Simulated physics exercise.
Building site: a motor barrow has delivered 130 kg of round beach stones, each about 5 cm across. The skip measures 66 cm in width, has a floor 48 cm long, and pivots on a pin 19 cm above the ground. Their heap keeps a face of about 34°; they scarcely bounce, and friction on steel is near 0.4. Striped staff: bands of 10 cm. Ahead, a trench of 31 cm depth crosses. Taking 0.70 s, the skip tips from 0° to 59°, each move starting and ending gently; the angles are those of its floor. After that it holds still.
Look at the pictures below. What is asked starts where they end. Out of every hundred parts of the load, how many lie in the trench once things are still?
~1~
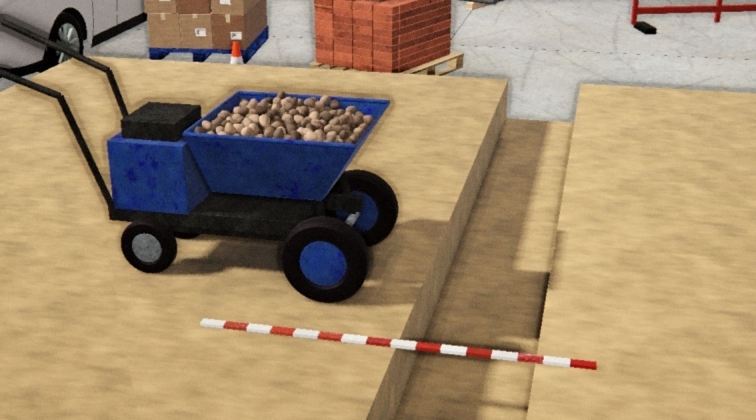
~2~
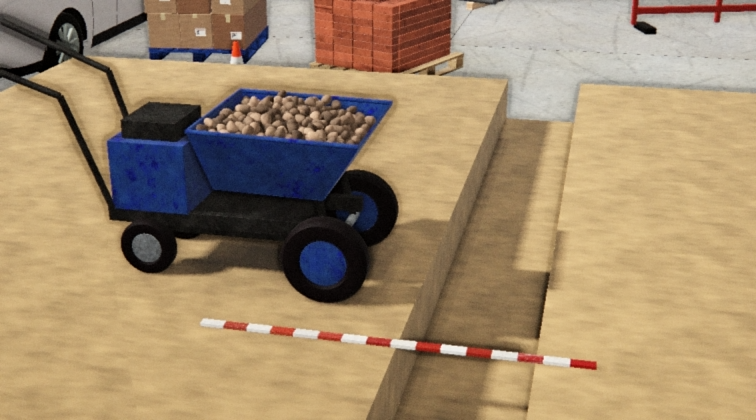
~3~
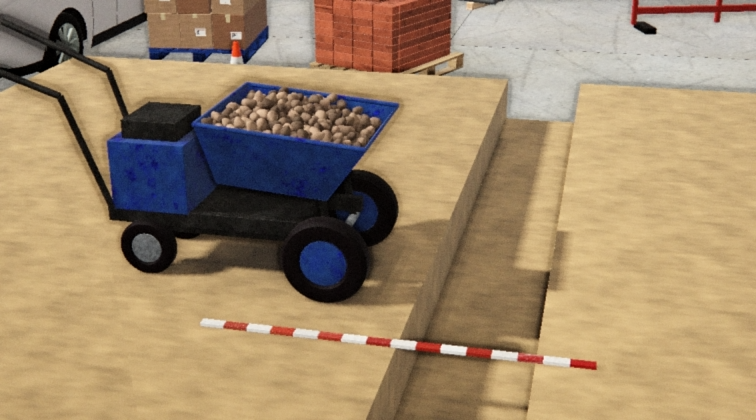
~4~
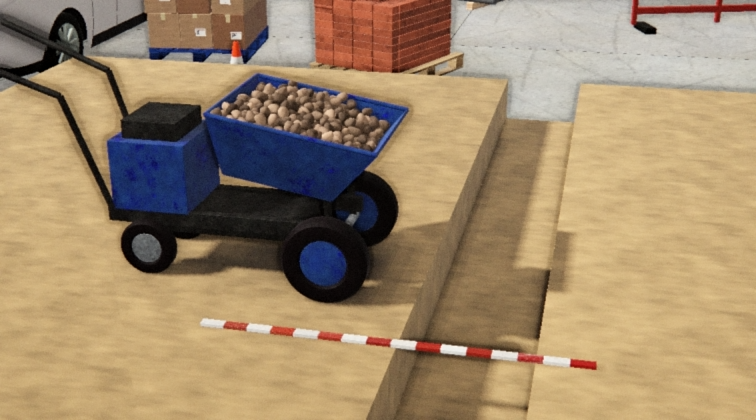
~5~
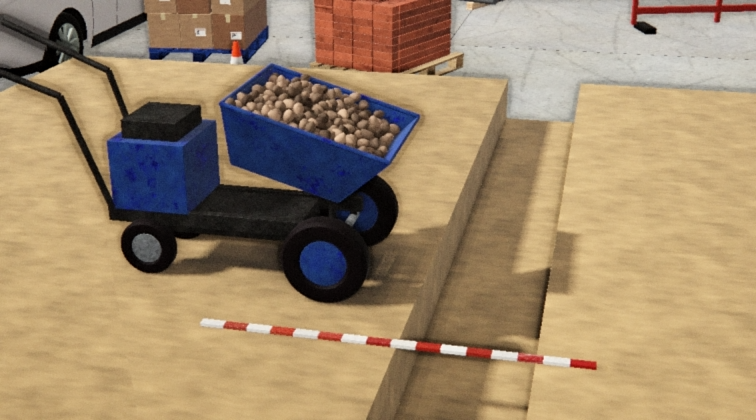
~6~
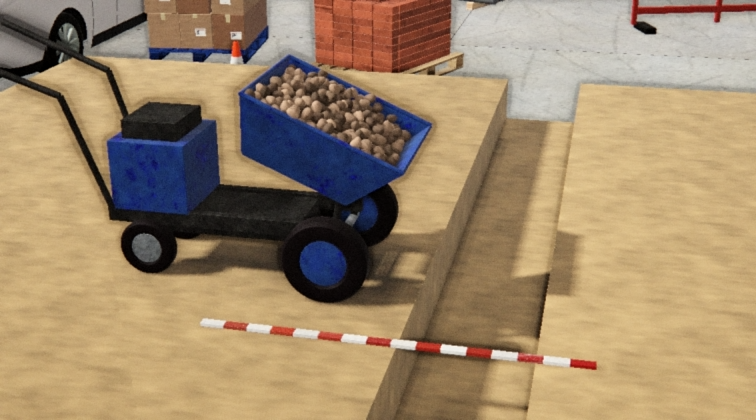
Around 61 out of 100.
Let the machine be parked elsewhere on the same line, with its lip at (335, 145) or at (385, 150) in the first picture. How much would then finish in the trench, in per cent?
70 and 40 %.
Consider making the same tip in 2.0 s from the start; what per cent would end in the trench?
Estimate: About 70 %.
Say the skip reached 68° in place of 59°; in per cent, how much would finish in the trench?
It would be near 80 per cent.
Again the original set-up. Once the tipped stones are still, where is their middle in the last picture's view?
Roughly at (512, 338).
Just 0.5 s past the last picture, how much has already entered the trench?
20 per cent or so by then.
Then, 0.2 s after the last picture the floor is at 49°, 100 % in the skip; the foremost stones are at (434, 190).
Then, 0.5 s after the last picture the floor is at 59°, 79 % in the skip, 21 % in the trench; the foremost stones are at (534, 282).
Then, 0.8 s after the last picture the floor is at 59°, 44 % in the skip, 44 % in the trench, 12 % past the trench; the foremost stones are at (663, 280).
Then, 2.8 s after the last picture the floor is at 59°, 27 % in the skip, 61 % in the trench, 12 % past the trench; the foremost stones are past the picture's edge.
